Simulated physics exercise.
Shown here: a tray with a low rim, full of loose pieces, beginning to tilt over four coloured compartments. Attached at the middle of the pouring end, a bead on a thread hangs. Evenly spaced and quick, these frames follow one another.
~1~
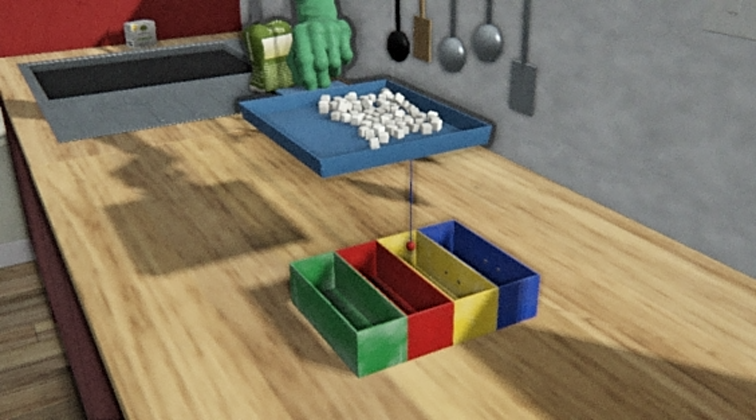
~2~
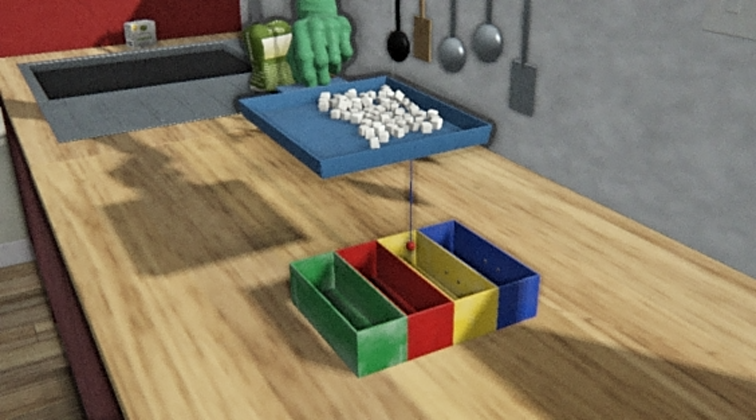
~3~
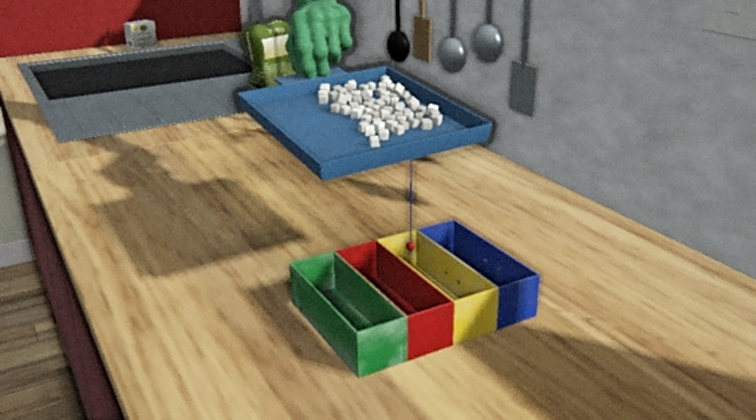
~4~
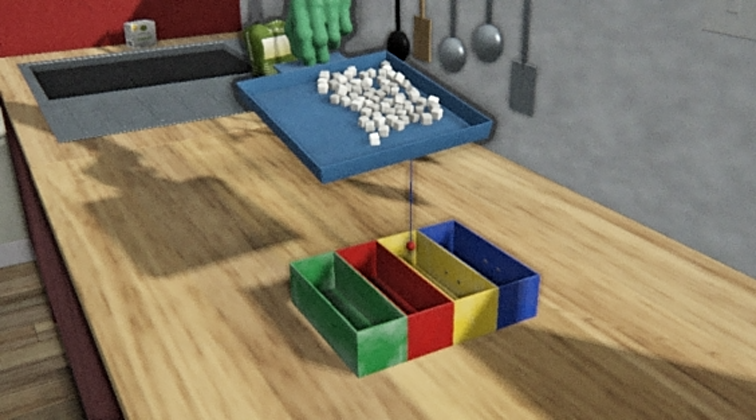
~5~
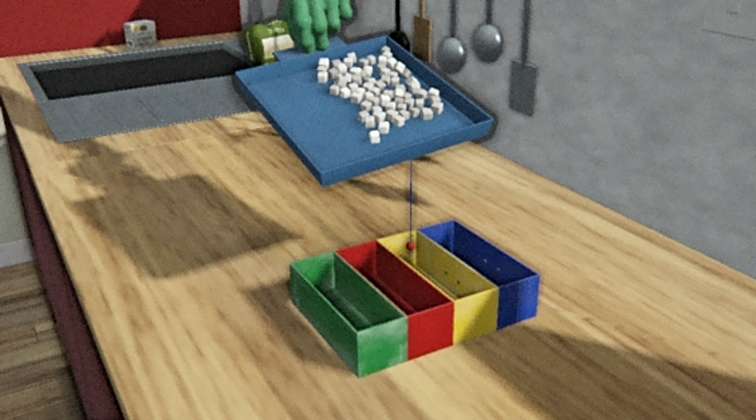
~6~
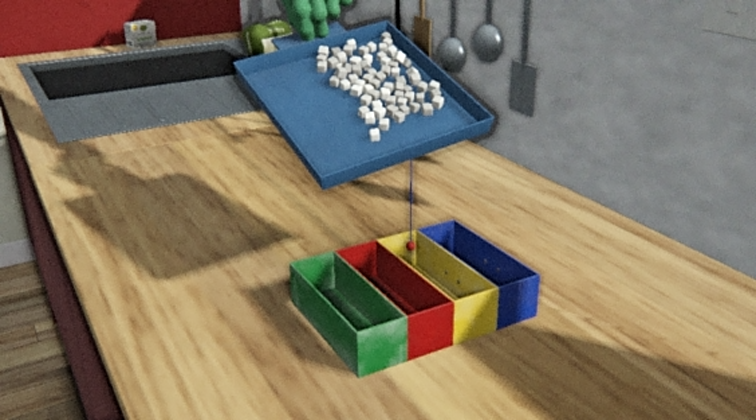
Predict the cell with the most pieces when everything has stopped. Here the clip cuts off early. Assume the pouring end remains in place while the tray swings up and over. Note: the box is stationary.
I would say the green cell.
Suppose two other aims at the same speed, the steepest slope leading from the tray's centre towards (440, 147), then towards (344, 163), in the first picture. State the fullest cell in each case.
First try: The blue cell; second try: Green.
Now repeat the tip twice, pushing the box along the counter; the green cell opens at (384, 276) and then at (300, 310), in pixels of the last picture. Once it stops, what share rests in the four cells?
40 % for the first, 100 % for the second.
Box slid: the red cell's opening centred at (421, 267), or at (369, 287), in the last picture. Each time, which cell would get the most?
Try one: Green; try two: The red cell.
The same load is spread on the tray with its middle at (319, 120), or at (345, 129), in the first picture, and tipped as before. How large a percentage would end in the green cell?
It's 60 percent the first time and 50 percent the second.
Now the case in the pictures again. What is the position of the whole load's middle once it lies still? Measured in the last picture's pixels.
Close to (354, 323) in the last view.
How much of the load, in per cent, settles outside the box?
I'd say around 20 per cent.
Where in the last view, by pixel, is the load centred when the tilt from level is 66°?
I'd put it at about (365, 158).
Soon after the last picture, tray tipped steeply; most on the tray; a small part falling or outside the box.
A little later, tray tipped past a quarter turn; about half on the tray; about a quarter in the green cell; a small part in the red cell; a stray few in the yellow cell; a small part falling or outside the box.
Later still, tray tipped past a quarter turn; about half in the green cell; about a quarter in the red cell; a stray few in the yellow cell; about a quarter falling or outside the box.
At rest, tray tipped past a quarter turn; about half in the green cell; about a quarter in the red cell; a stray few in the yellow cell; none in the blue cell; about a quarter outside the box.
